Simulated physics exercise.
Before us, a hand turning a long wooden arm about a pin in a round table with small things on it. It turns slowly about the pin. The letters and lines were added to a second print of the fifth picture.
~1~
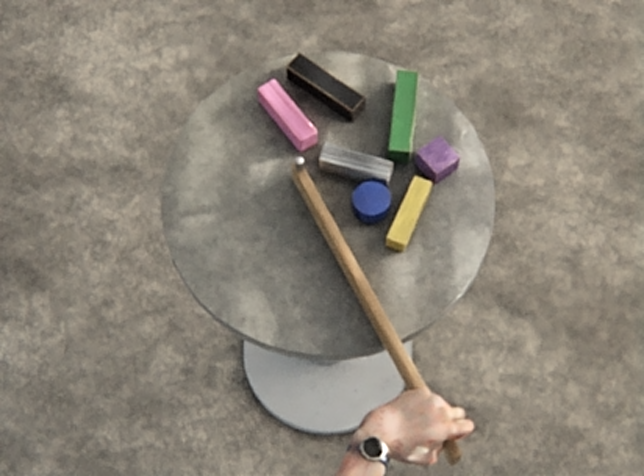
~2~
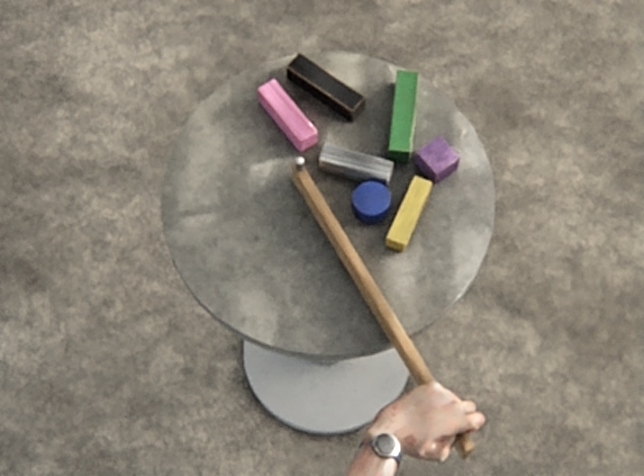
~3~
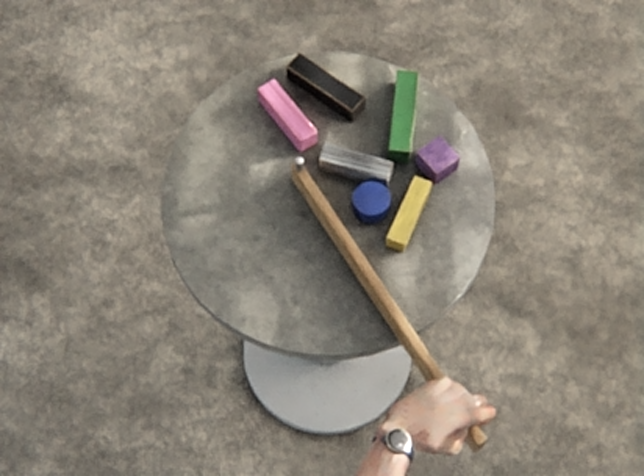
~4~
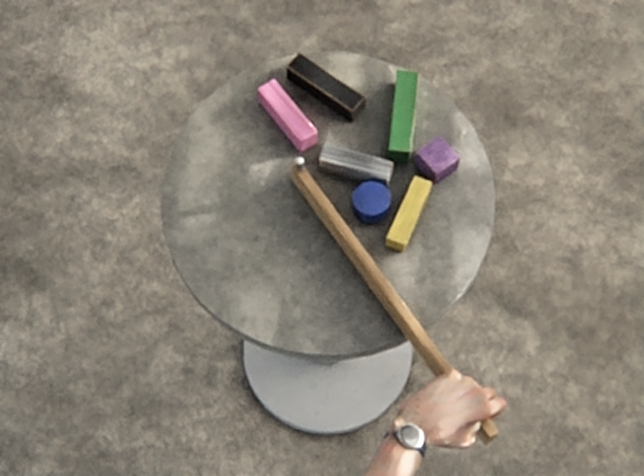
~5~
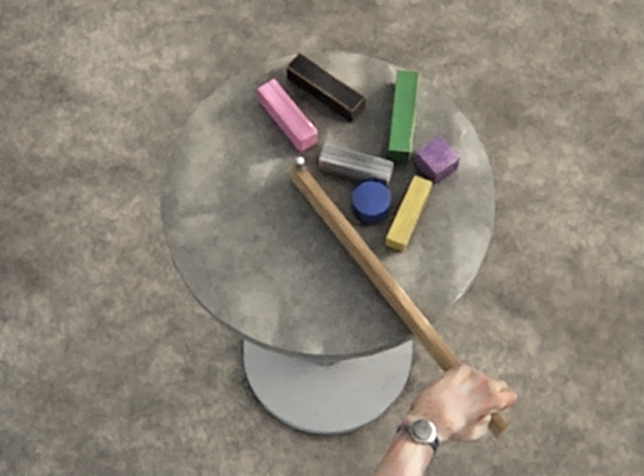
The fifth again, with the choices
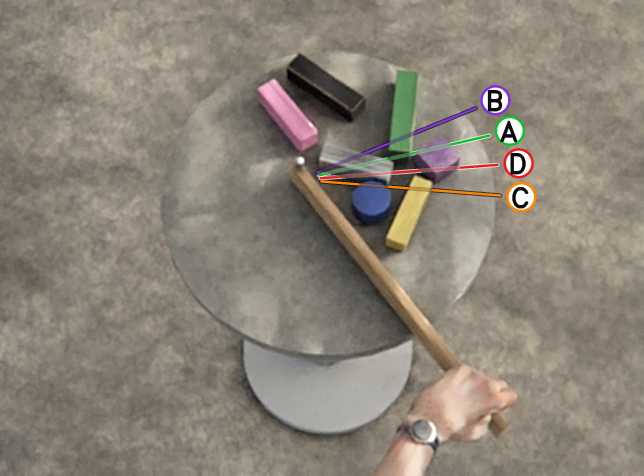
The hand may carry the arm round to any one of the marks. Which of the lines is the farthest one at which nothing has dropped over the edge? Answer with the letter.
It can go as far as C.
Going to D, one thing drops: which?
The purple block goes over.
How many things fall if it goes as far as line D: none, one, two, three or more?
In all, one.
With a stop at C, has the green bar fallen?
No.
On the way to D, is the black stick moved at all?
No.
On the marked copy, A at (405, 155); B at (397, 140); C at (411, 189); D at (409, 171).
With C. Early on, arm (392, 229); yellow bar (415, 207); black stick (326, 87).
Further on, arm (408, 200); purple block (448, 133); green bar (405, 105).
At the end, arm (412, 177); purple block (457, 109); green bar (407, 90); nothing has fallen.
As for the rest, A drops the purple block; B drops the purple block; D drops the purple block.
